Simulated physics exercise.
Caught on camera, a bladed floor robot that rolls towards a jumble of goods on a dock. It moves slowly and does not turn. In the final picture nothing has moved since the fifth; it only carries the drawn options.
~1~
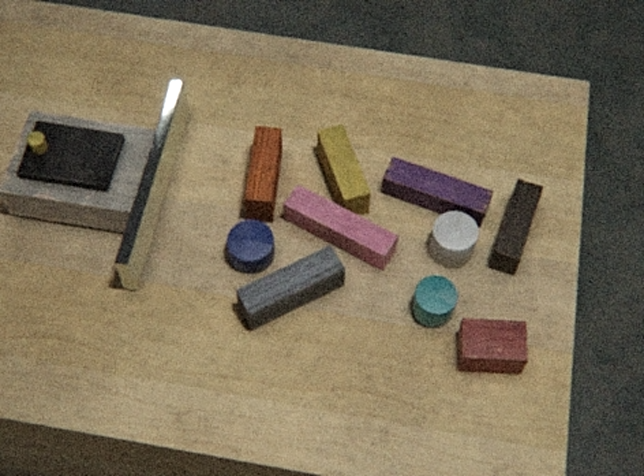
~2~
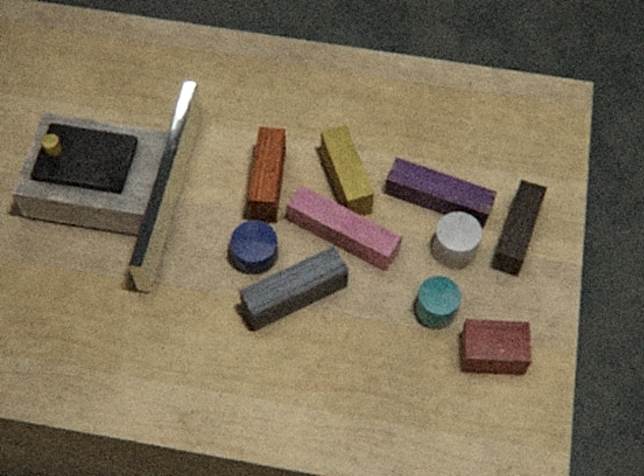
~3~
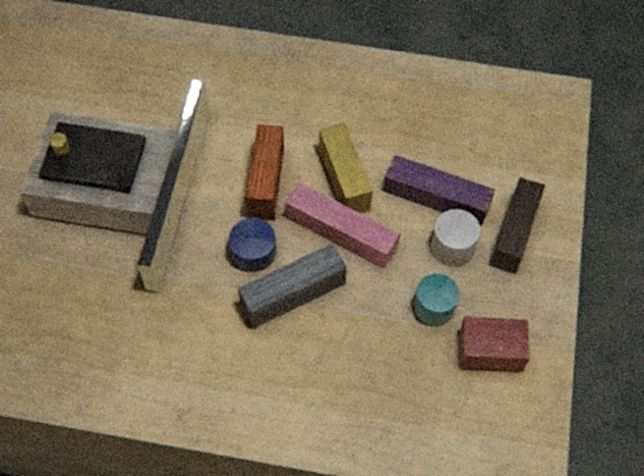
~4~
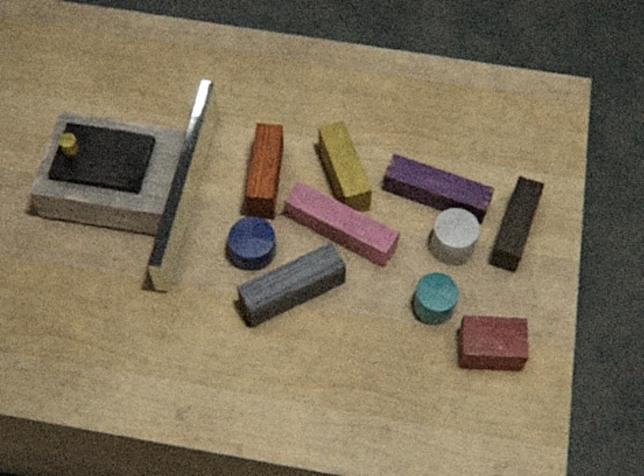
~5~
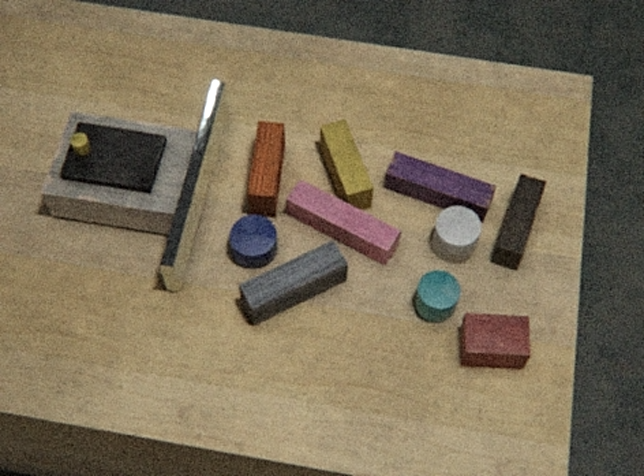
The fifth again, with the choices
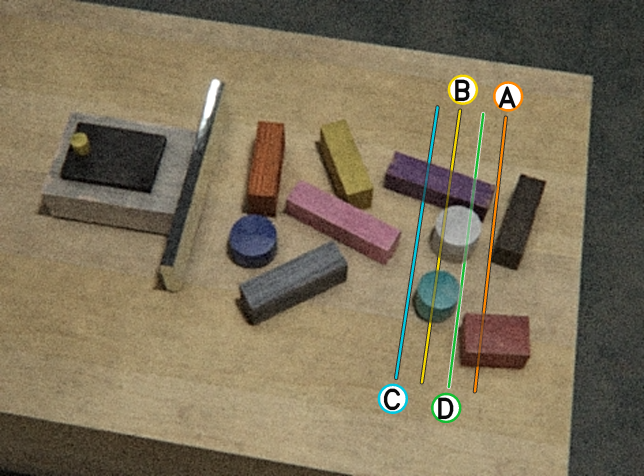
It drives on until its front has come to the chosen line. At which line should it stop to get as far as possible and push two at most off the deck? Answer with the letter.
It should halt at A.
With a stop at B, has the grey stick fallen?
By then, no.
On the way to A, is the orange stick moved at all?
Yes.
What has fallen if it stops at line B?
It is the black bar.
On the marked copy, A at (492, 244); B at (442, 236); C at (418, 233); D at (467, 240).
With A. Early on, robot (226, 174); grey stick (324, 293); yellow bar (364, 165).
Further on, robot (332, 190); black bar (579, 246); purple bar (525, 204).
At the end, robot (417, 204); purple bar over the edge; black bar over the edge; two fallen.
As for the rest, B is within the limit but short; C is within the limit but short; D is within the limit but short.
